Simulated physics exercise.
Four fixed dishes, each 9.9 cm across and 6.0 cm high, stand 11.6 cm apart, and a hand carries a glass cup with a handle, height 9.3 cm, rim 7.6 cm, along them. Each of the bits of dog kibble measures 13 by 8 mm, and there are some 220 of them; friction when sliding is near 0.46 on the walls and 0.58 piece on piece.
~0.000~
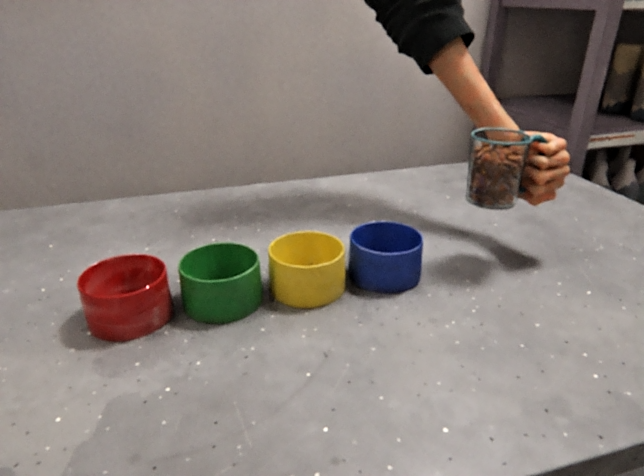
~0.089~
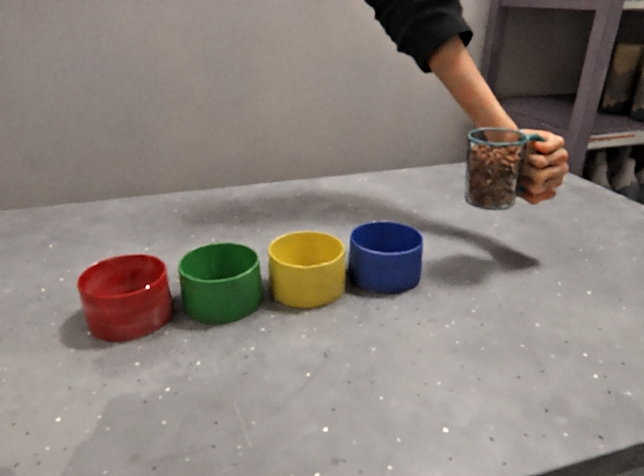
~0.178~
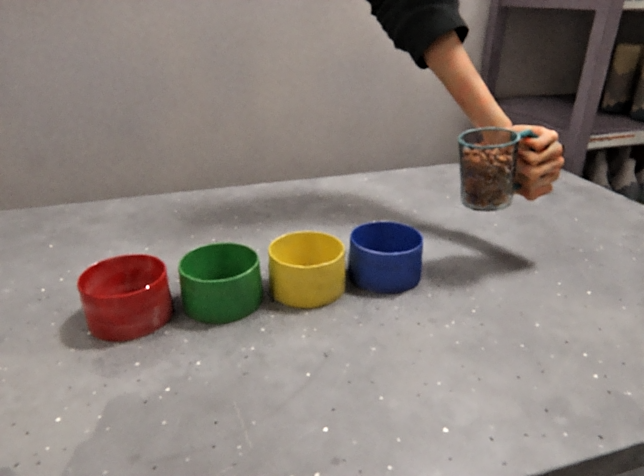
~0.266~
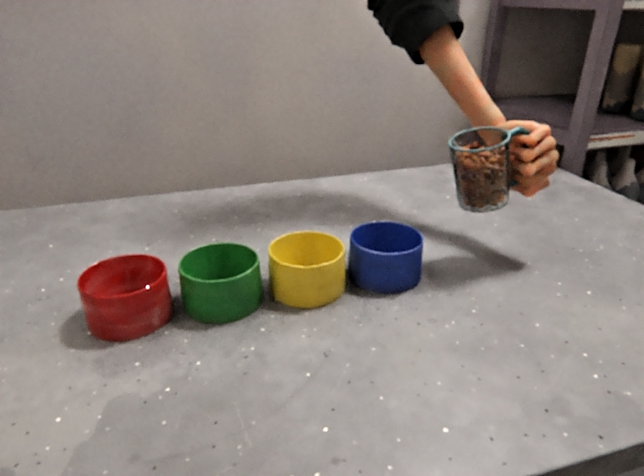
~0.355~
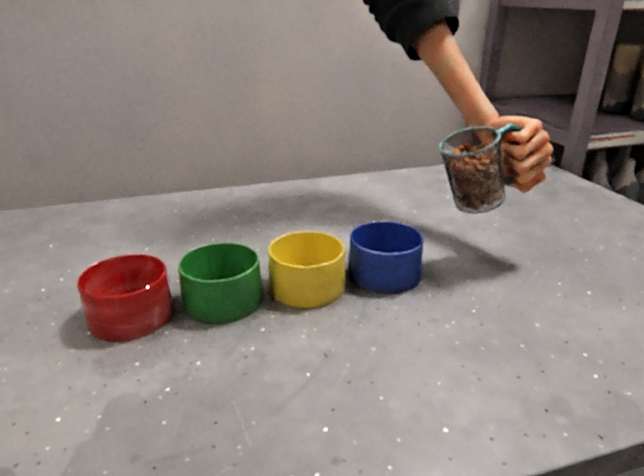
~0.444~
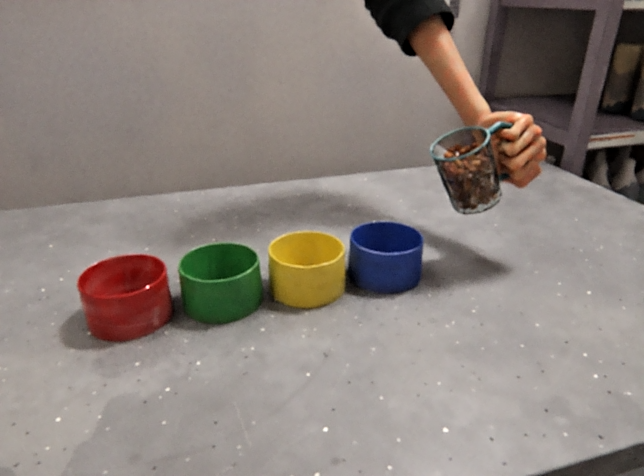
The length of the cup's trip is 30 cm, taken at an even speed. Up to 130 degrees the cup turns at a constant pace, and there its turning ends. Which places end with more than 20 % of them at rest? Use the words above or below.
Red - below; blue - below; green - below; yellow - above; counter - below.
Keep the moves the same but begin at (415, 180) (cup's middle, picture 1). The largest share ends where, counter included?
I'd say green collects the most.
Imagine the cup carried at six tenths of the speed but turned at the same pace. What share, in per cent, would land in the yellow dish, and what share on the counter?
Result - yellow dish: 0; counter: 0.
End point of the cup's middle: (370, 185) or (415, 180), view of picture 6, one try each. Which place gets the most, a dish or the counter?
First try: Yellow; second try: Blue.
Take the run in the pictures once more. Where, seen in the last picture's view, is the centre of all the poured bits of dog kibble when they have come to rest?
At about (304, 271).
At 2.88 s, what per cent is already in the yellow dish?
Roughly 100 %.
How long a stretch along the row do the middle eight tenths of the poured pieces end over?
I'd put it near 6 cm.
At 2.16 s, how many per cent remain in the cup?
Roughly 0 percent.
After 1.47 s, tilt 93 degrees; cup holds 95 %.
Then, at 2.16 s, tilt 130 degrees; cup holds 0 %, yellow 95 %.
After 2.88 s, tilt 130 degrees; cup holds 0 %, yellow 100 %.
By 3.2 s all is still; red 0 %, blue 0 %, green 0 %, yellow 100 %, counter 0 %.
